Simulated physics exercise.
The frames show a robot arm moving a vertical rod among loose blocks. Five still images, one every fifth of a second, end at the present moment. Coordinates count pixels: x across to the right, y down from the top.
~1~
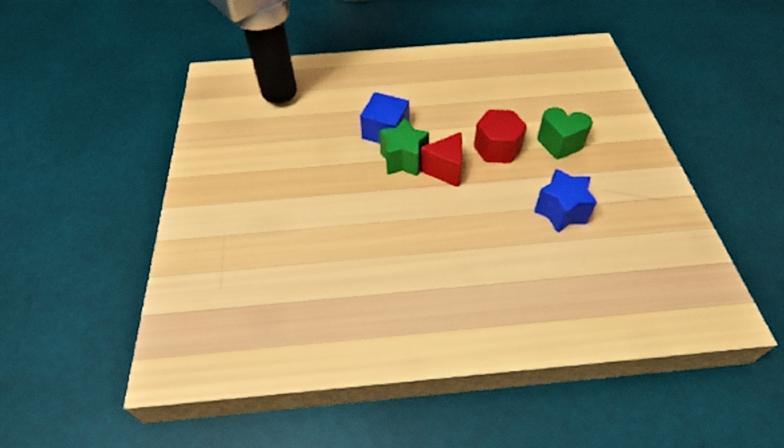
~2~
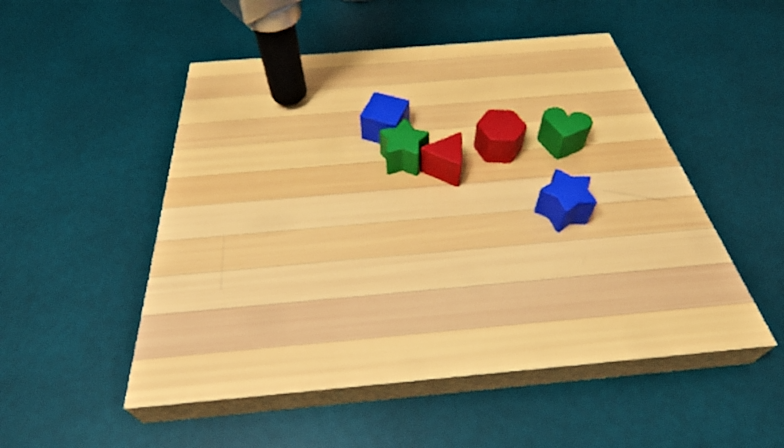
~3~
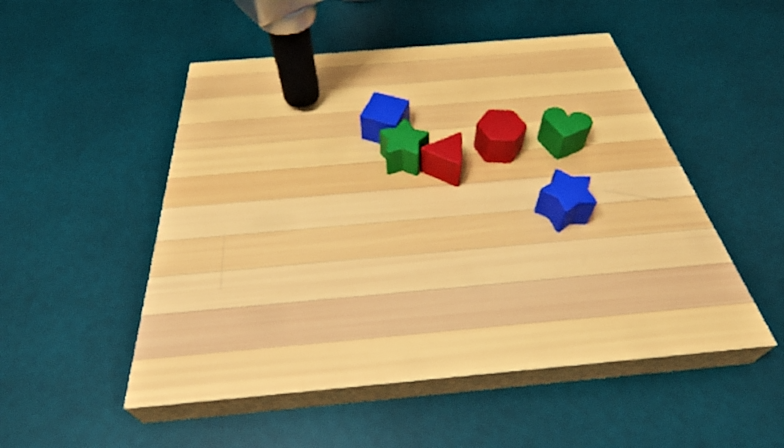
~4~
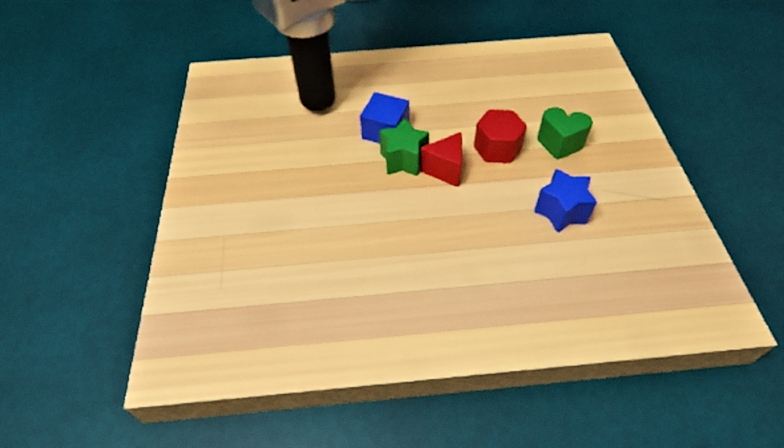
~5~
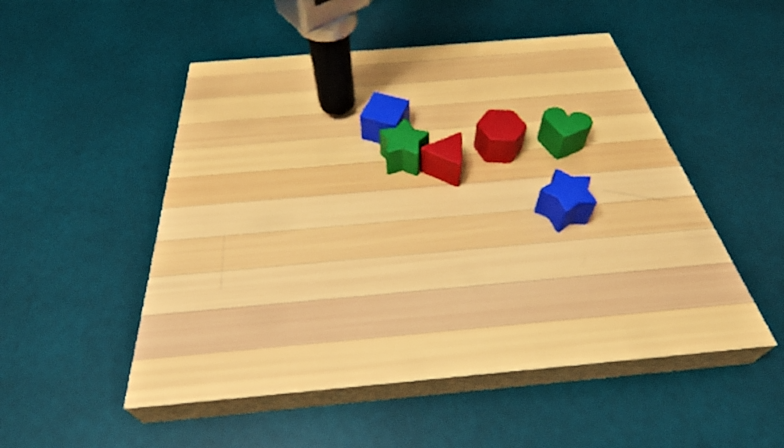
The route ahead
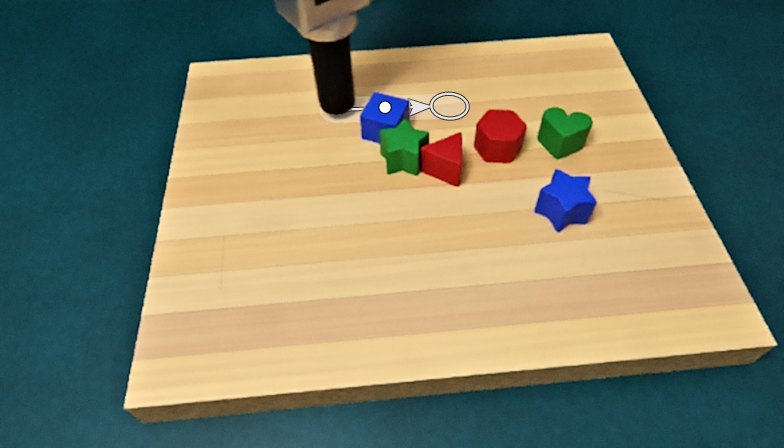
Robot arm sliding a black vertical rod slowly right across a wooden board, nearing a blue block among still coloured blocks.
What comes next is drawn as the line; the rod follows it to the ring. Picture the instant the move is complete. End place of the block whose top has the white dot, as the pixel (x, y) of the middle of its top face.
I expect it at (408, 110).
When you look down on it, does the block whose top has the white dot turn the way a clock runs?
My answer is yes.
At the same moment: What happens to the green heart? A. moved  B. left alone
B
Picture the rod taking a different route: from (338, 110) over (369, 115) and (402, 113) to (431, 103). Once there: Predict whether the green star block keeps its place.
By the time the path is finished, it has moved at least a centimetre.
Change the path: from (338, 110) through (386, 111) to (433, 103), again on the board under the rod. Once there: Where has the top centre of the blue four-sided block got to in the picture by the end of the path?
If I read the scene right, the answer is (413, 113).
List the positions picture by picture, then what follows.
In the first frame, rod's lower end at (279, 93); blue four-sided block at (385, 107); green star block at (404, 136); red hexagonal block at (502, 124); green heart at (568, 120).
In the second frame, rod at (289, 94); blocks still.
In the third frame, rod at (302, 97); blocks still.
In the fourth frame, rod at (318, 100); blocks still.
In the fifth frame, rod at (337, 104); blue four-sided block at (385, 107); green star block at (404, 136); red hexagonal block at (502, 124); green heart at (568, 120).
Drawn move, from (338, 110) directly to (449, 106); the dot is on the blue four-sided block.
On the path given first. One third of the way, rod at (375, 102); blue four-sided block at (393, 109), turned 25° clockwise.
Two thirds of the way, rod at (414, 101); blue four-sided block at (408, 110), turned 65° clockwise; green star block at (407, 142), turned 15° clockwise.
At the end, rod at (450, 100); blue four-sided block at (408, 110), turned 65° clockwise; green star block at (407, 142), turned 15° clockwise; red hexagonal block still; green heart still.
